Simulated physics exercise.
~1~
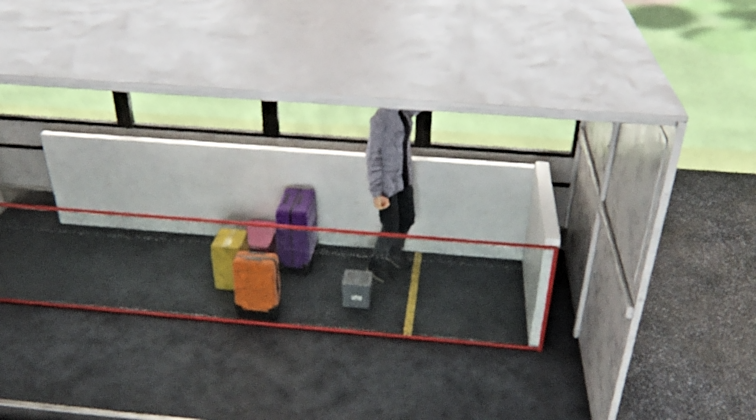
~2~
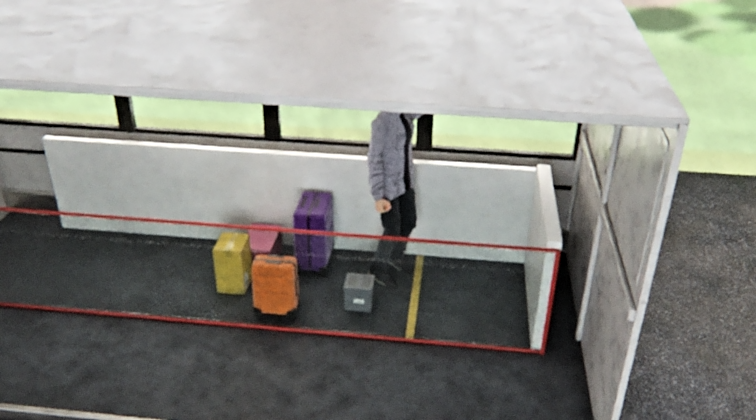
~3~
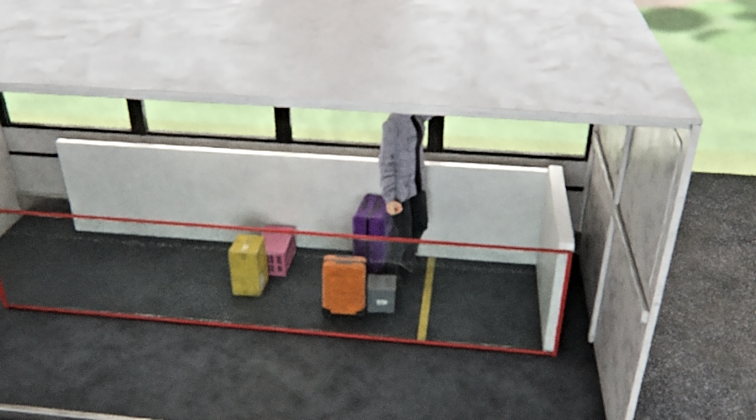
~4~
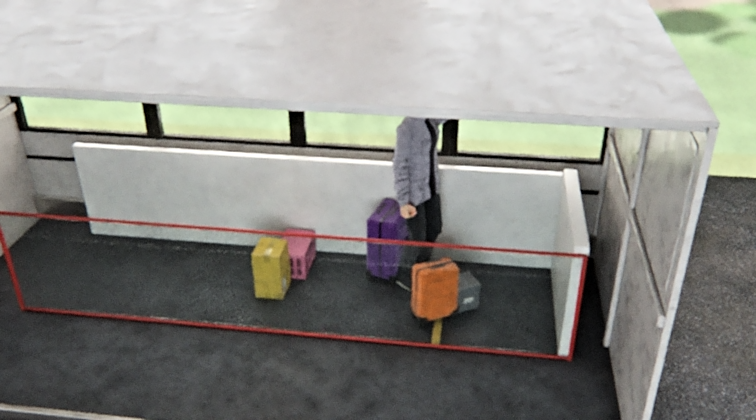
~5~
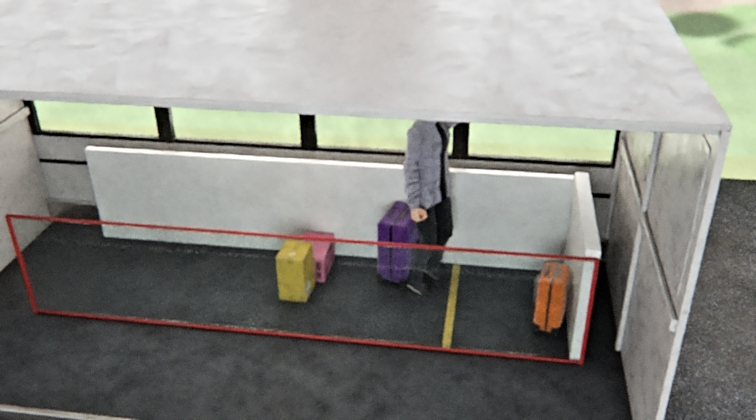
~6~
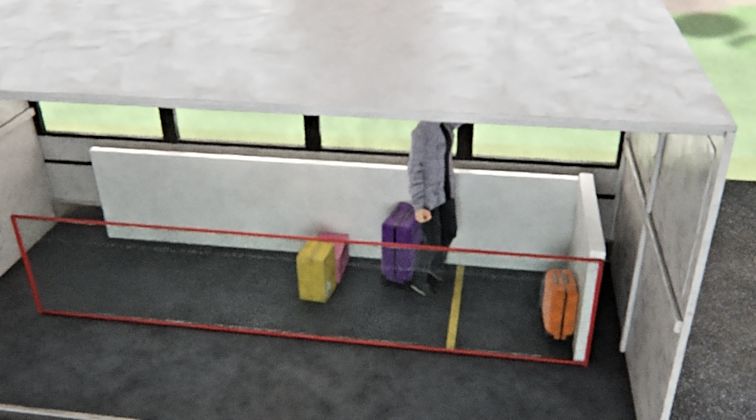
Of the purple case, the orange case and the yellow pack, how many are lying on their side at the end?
None of them are. The purple case, the orange case and the yellow pack are all still upright at the end.
